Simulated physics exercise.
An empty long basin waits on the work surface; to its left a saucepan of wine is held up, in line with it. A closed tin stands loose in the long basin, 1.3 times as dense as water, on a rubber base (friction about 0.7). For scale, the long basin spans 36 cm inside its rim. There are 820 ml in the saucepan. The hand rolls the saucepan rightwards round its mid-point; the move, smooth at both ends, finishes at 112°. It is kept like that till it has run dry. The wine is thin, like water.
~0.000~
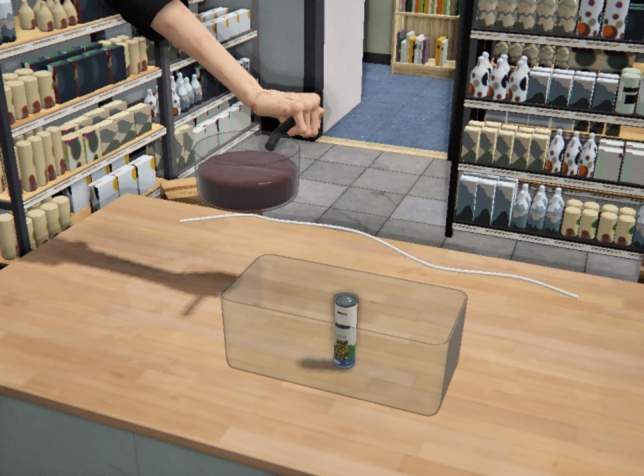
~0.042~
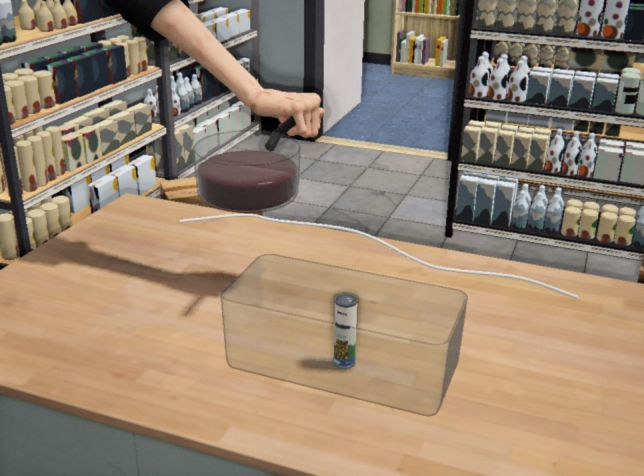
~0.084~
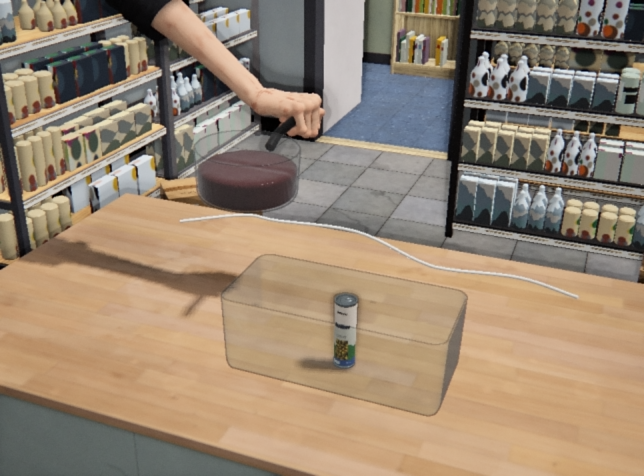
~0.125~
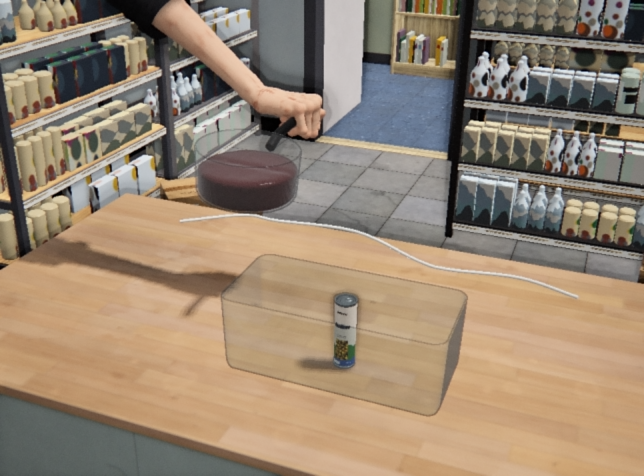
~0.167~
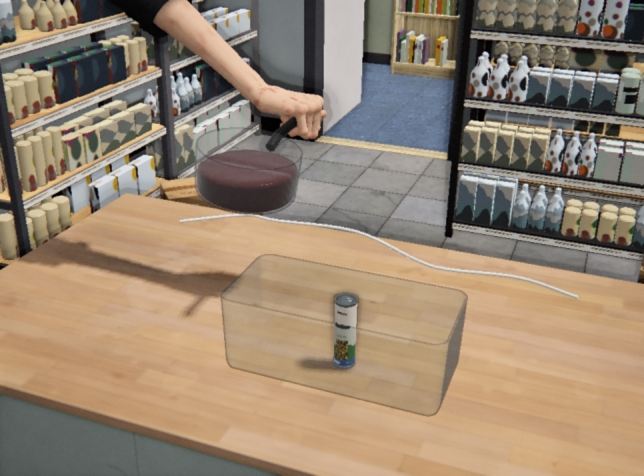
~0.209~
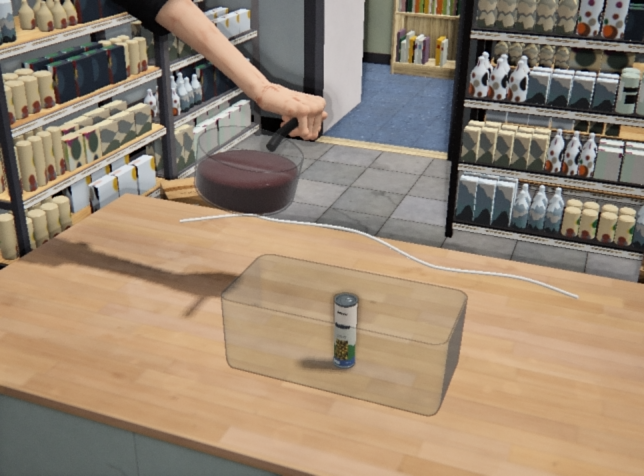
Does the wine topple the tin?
It stays up.
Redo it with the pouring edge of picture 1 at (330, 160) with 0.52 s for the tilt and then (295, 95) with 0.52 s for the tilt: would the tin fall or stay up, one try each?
First it remains upright; then it goes over.
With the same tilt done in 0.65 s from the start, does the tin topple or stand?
Then it stays up.
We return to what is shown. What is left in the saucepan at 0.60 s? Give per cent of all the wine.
Near 58 in a hundred.
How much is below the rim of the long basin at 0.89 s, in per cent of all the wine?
About 76 per cent.
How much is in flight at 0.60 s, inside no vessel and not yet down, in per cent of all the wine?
Near 38 in a hundred.
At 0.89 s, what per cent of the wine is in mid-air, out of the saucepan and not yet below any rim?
Some 14 per cent.
By 0.60 s the tilt is 72° and 58 per cent is still to pour; the tin stands where it began.
By 0.89 s the tilt is 108° and 9 per cent is still to pour; the tin stands where it began.
By 1.18 s the tilt is 112° and 0 per cent is still to pour; the tin stands where it began.
By 1.51 s the tilt is 112° and 0 per cent is still to pour; the tin stands where it began.
At rest the tin stands where it began.
